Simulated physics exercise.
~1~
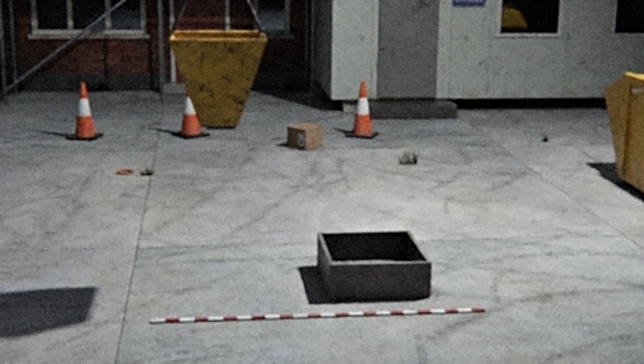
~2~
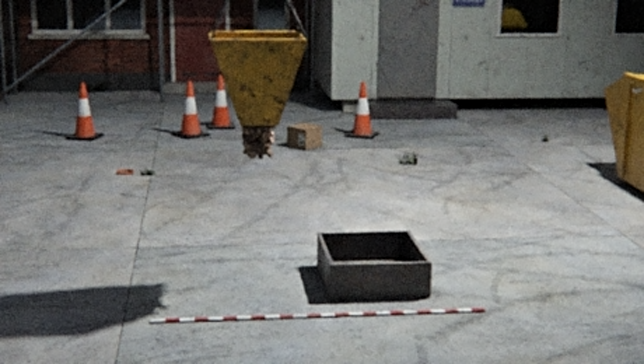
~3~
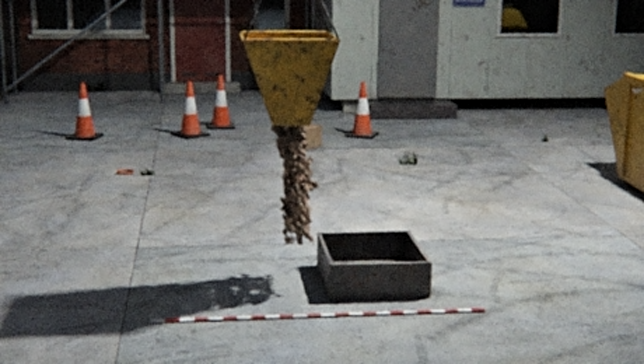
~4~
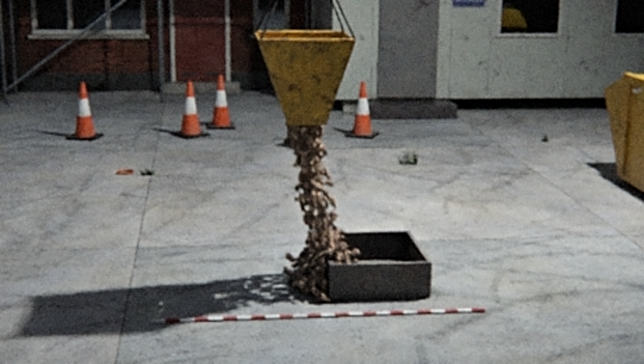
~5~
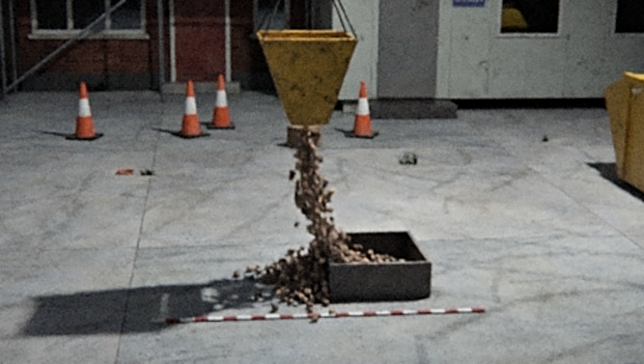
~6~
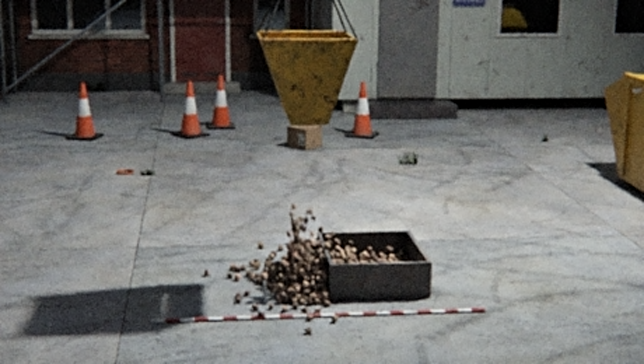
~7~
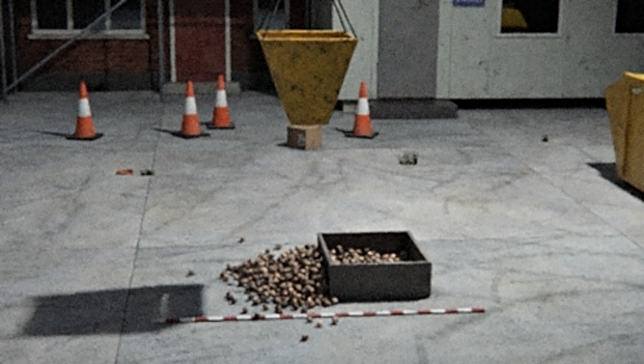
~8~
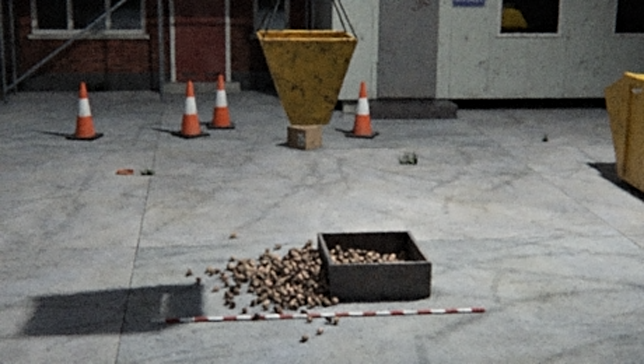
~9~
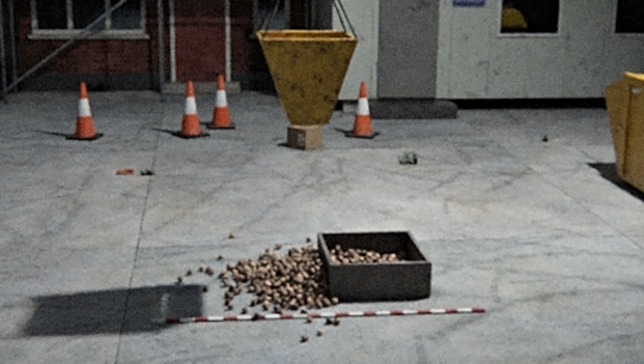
A yellow skip hanging from a crane swung rightwards across a paved yard, spilling brownish stones from its bottom as it went, then stopped and emptied. Some landed in the dark open bin, but most ended heaped and scattered on the ground to its left.
